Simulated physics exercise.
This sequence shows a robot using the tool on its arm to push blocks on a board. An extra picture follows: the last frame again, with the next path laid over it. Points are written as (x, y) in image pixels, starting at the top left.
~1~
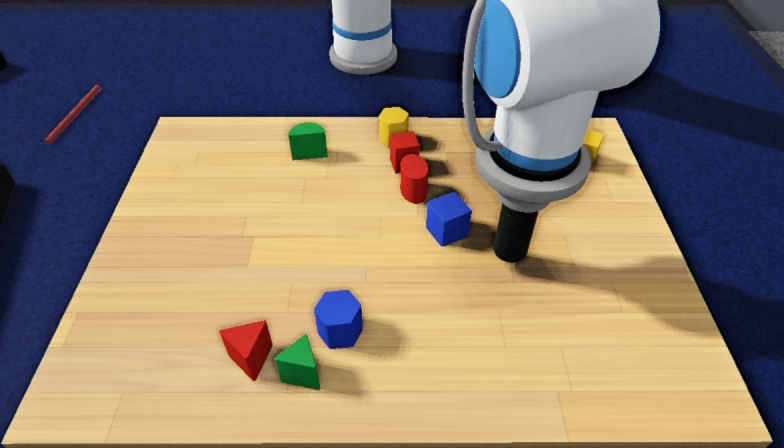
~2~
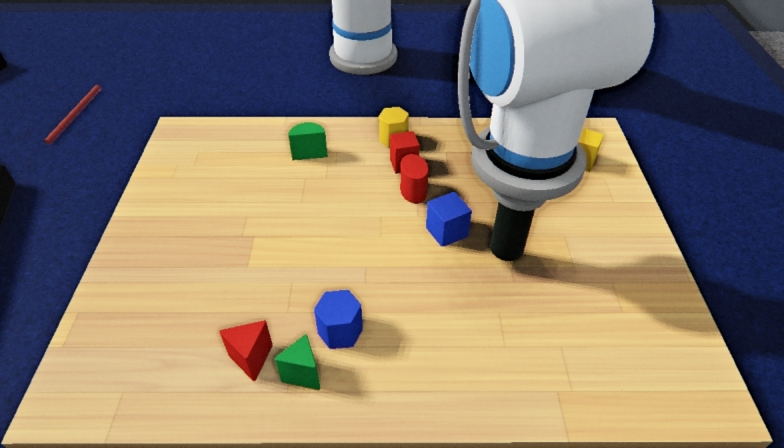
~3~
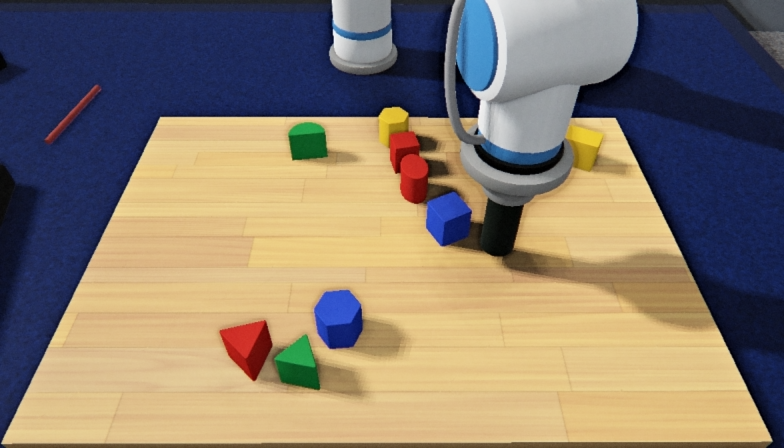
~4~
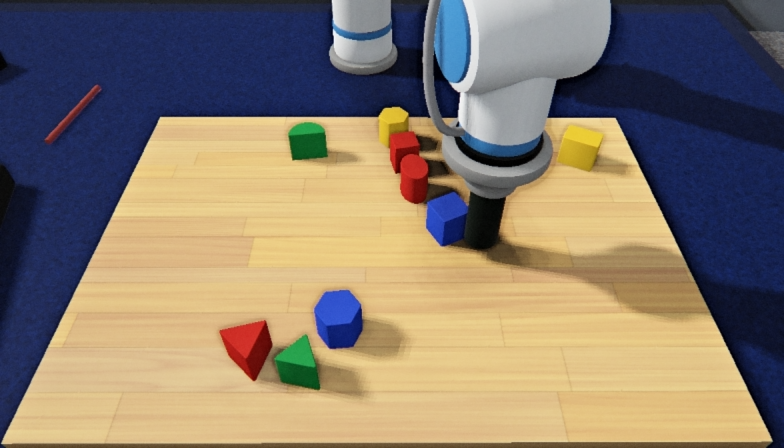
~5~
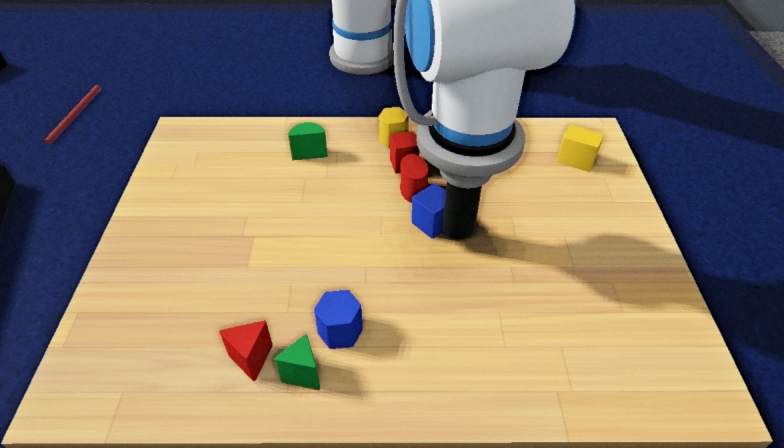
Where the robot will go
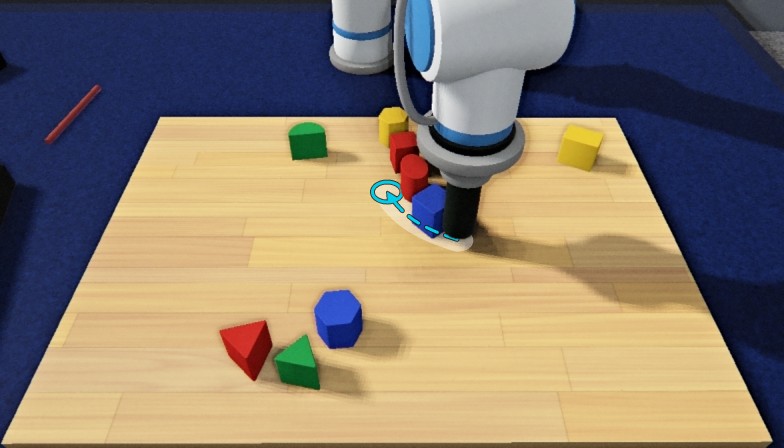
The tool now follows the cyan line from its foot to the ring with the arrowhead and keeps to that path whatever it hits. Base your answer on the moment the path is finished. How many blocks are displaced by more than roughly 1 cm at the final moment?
In total, three or more blocks get moved by over 1 cm.
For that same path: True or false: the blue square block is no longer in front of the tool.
False
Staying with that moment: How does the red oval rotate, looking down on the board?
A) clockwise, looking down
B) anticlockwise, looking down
The correct letter is A.
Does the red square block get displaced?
I'd say yes.
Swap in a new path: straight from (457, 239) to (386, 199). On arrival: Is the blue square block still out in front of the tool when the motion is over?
Final answer: Yes.
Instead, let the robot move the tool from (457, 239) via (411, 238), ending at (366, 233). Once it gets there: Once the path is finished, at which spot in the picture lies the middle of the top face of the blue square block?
That would be at about pixel (418, 189).
Path on the board, from (457, 239) through (427, 227) and (403, 211) to (387, 192).
The first path, step by step. One third of the way, tool (427, 217); red oval (409, 158); blue square block (408, 183), turned 25° clockwise.
Two thirds of the way, tool (403, 200); yellow hexagonal block (393, 110); red square block (402, 124); red oval (398, 143), turned 25° clockwise; blue square block (387, 166), turned 30° clockwise.
At the end, tool (387, 181); yellow hexagonal block (393, 107); red square block (406, 120); red oval (391, 137), turned 80° clockwise; blue square block (366, 152).
